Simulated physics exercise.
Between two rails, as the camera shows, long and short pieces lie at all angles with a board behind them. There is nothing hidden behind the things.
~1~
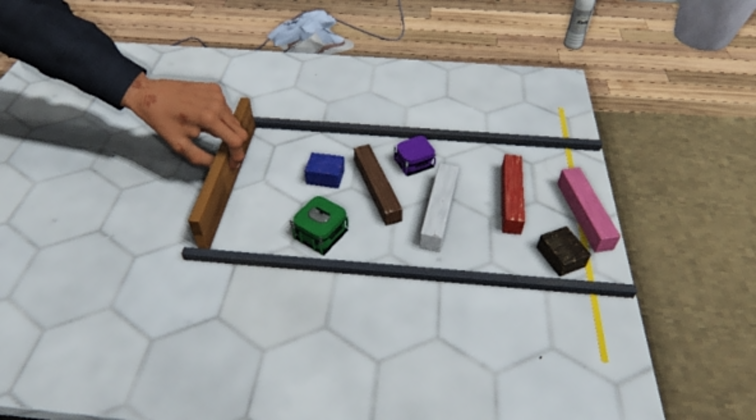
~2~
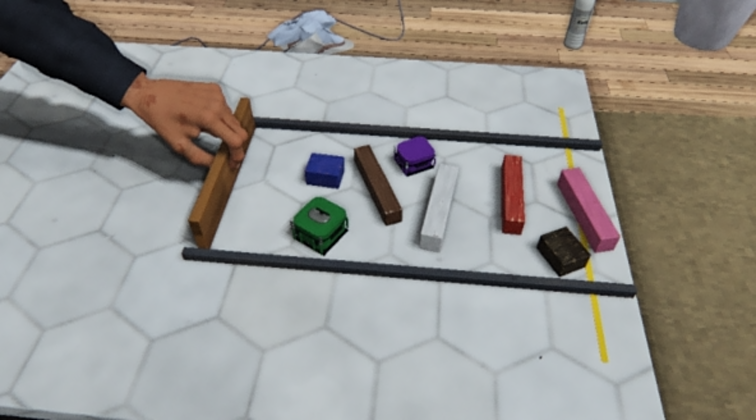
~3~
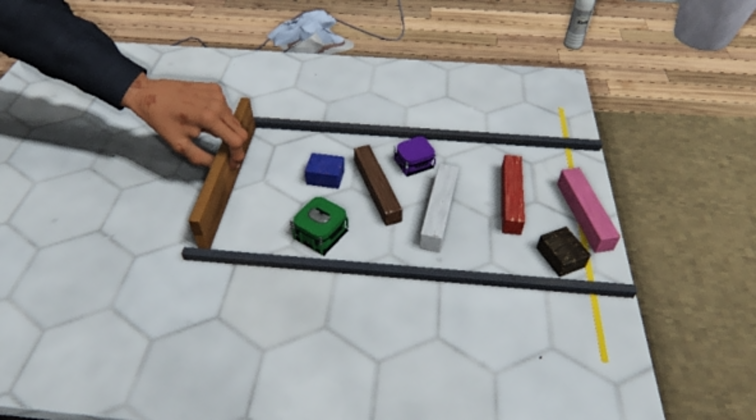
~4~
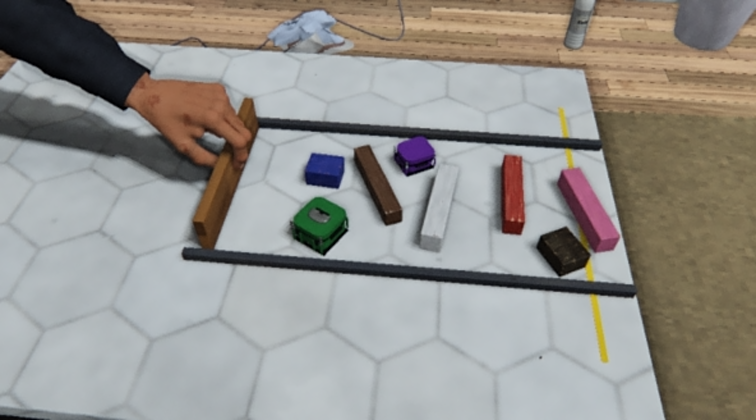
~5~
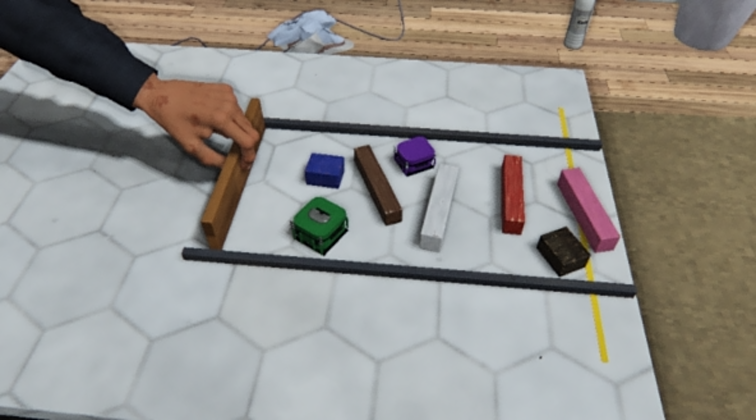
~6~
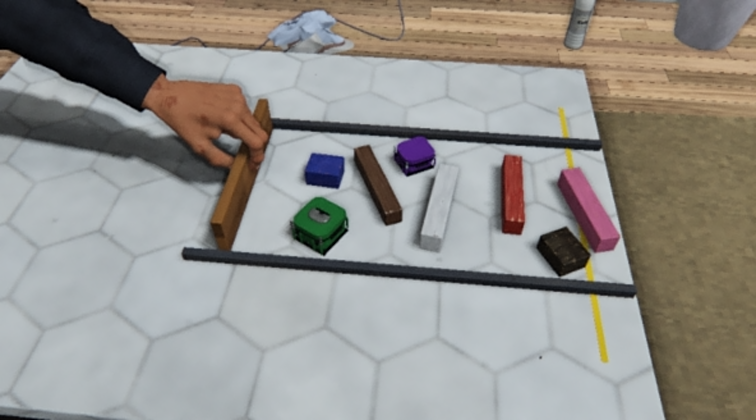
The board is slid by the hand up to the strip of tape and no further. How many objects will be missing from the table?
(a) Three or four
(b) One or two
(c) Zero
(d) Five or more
Answer: D.
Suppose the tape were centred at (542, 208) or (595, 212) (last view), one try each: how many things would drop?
Try by try, 3 and 6.
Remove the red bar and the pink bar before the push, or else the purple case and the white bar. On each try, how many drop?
4 for the first case, 4 for the second.
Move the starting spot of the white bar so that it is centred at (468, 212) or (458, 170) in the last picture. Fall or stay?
For the white bar: Gone and then gone.
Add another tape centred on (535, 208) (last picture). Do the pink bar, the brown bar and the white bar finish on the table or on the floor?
The pink bar is lost, the brown bar is kept, the white bar survives.
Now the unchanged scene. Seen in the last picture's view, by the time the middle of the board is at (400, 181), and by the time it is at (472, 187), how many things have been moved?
First 5, then 8.
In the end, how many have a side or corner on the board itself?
That makes 2.
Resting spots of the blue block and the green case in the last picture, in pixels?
The blue block settles near (596, 190); as for the green case, near (609, 241).
Soon after, none off yet; pink bar at rest near (587, 208); black block at rest near (563, 251); red bar at rest near (512, 193).
In the end, the number that fall off is five or more; gone, brown bar, purple case, white bar, red bar, black block and pink bar.
